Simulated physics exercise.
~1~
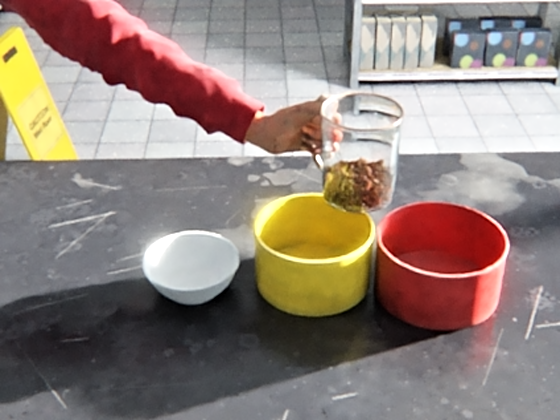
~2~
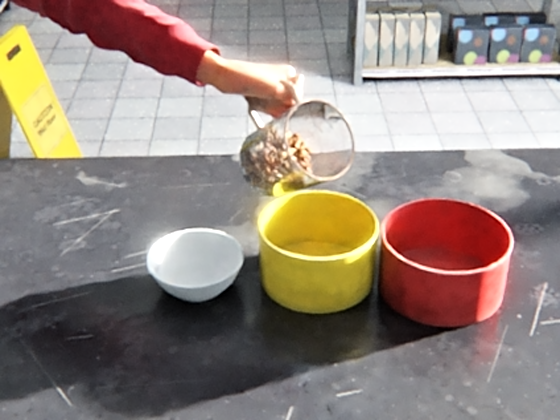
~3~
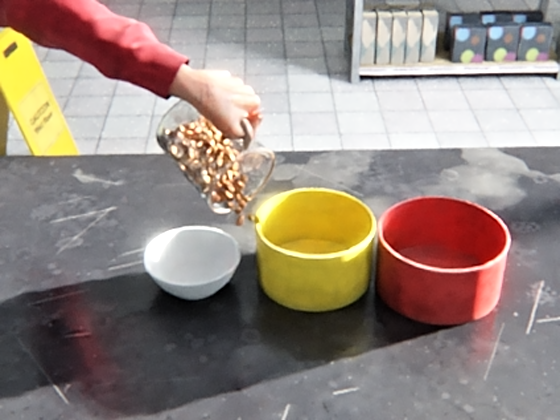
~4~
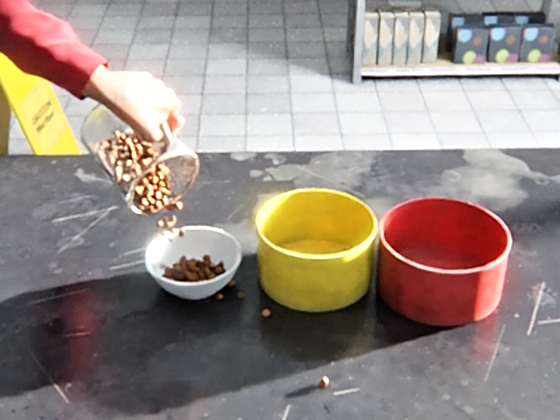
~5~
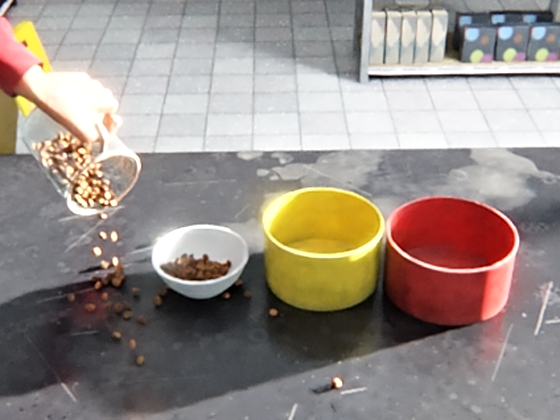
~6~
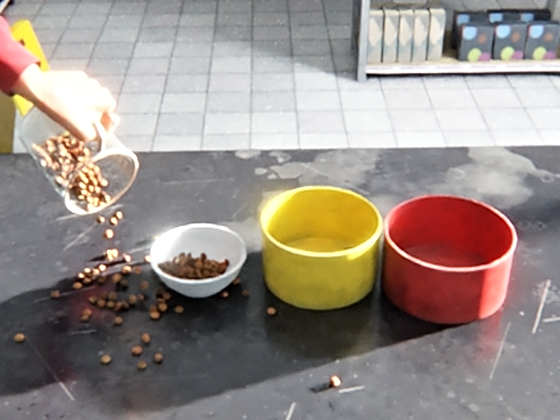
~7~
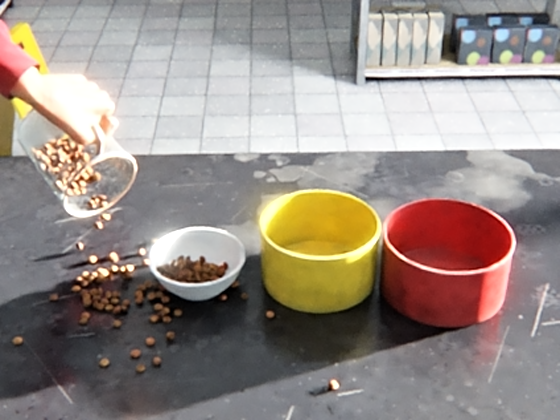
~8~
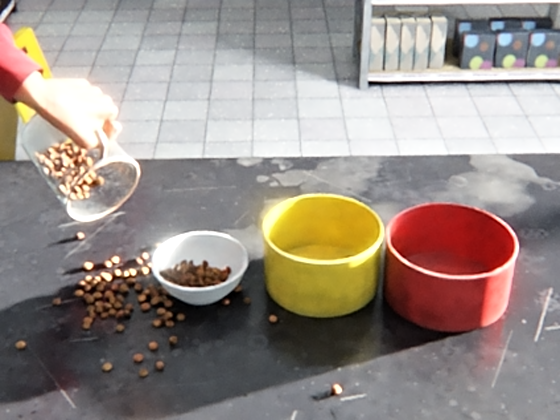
In the video, a hand moves a clear jug of brown kibble leftward above a red pot, a yellow pot and a white bowl, tipping it so pieces fall into the bowl and then onto the table left of it, leaving some in the jug and both pots empty.
